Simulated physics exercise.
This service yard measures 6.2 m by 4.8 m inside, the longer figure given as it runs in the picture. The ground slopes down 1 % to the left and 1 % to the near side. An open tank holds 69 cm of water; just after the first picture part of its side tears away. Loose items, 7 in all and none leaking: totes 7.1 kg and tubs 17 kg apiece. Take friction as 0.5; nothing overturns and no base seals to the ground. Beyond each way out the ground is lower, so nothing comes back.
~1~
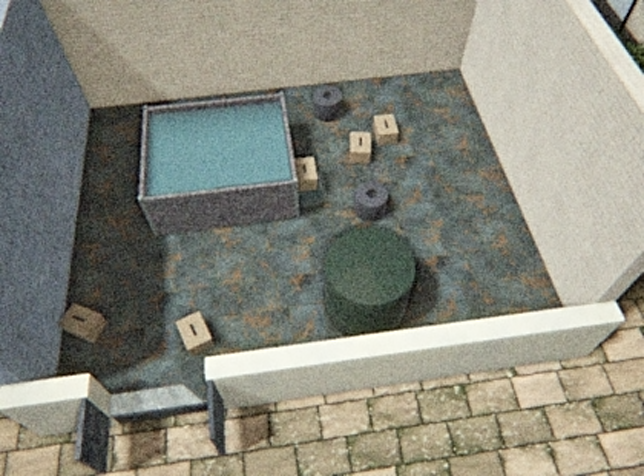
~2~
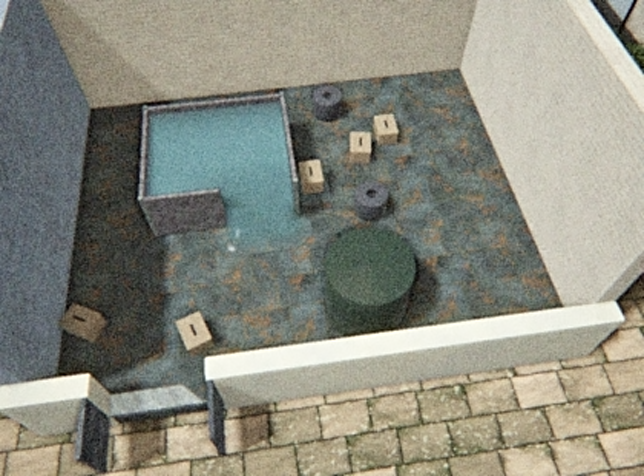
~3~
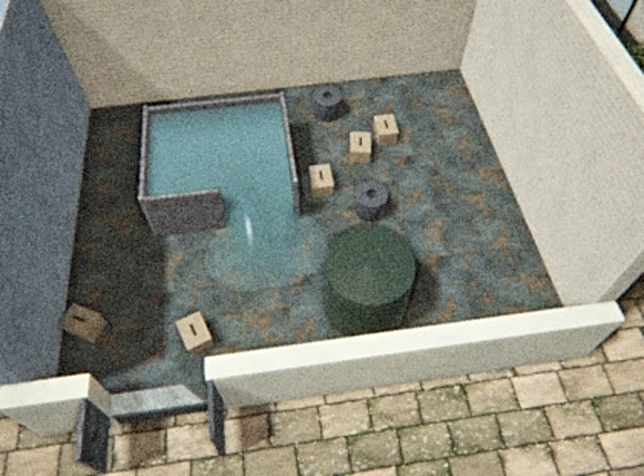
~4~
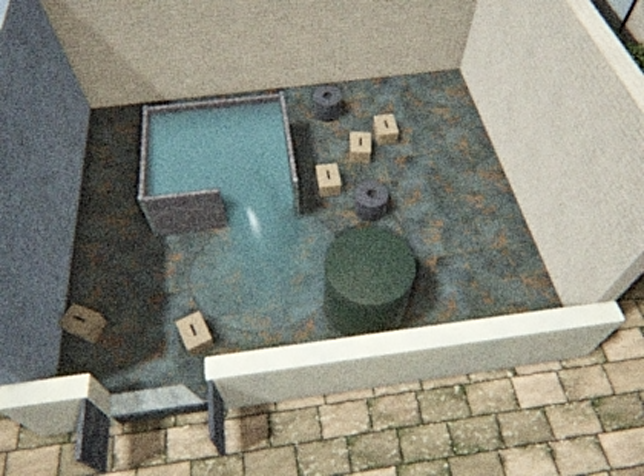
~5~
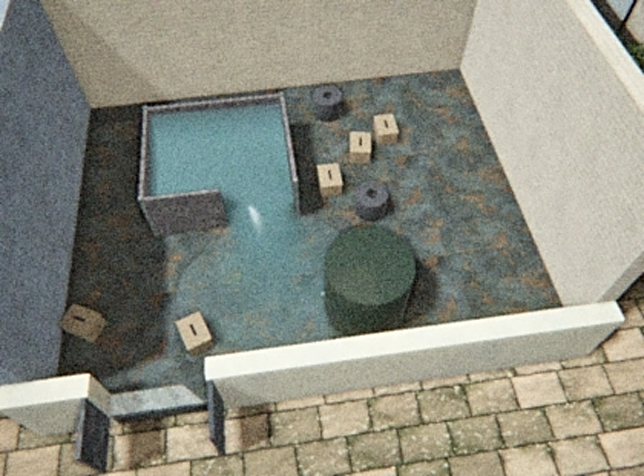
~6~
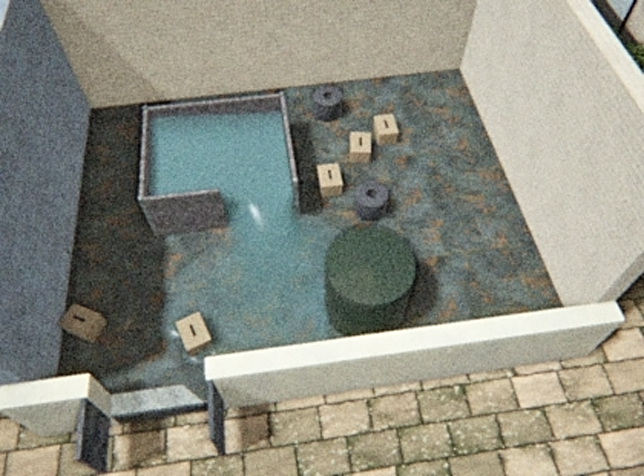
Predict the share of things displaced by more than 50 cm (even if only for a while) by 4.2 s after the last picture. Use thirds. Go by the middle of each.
Share: Under a third.
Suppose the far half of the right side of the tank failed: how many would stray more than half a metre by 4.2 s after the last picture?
Then 3.
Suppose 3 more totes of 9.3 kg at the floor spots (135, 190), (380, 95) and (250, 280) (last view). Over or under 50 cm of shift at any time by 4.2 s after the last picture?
In that order: Less, short of it, over.
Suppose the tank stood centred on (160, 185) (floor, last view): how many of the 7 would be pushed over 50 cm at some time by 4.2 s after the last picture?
In that case 2 of them.
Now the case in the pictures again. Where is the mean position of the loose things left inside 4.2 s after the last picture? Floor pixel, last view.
At about (296, 169).
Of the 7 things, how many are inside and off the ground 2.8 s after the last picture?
I count 1.
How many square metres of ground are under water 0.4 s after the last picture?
Roughly 8.5 m2.
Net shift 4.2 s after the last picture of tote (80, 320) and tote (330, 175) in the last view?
In turn: 300 cm, 40 cm.
Then, 0.4 s after the last picture 0 of 7 are over 50 cm from their spots; 0 afloat.
Then, 1.5 s after the last picture 1 of 7 are over 50 cm from their spots; 1 afloat.
Then, 2.8 s after the last picture 2 of 7 are over 50 cm from their spots; 1 afloat.
Then, 4.2 s after the last picture 2 of 7 are over 50 cm from their spots, and 2 have been at some point; 0 afloat.
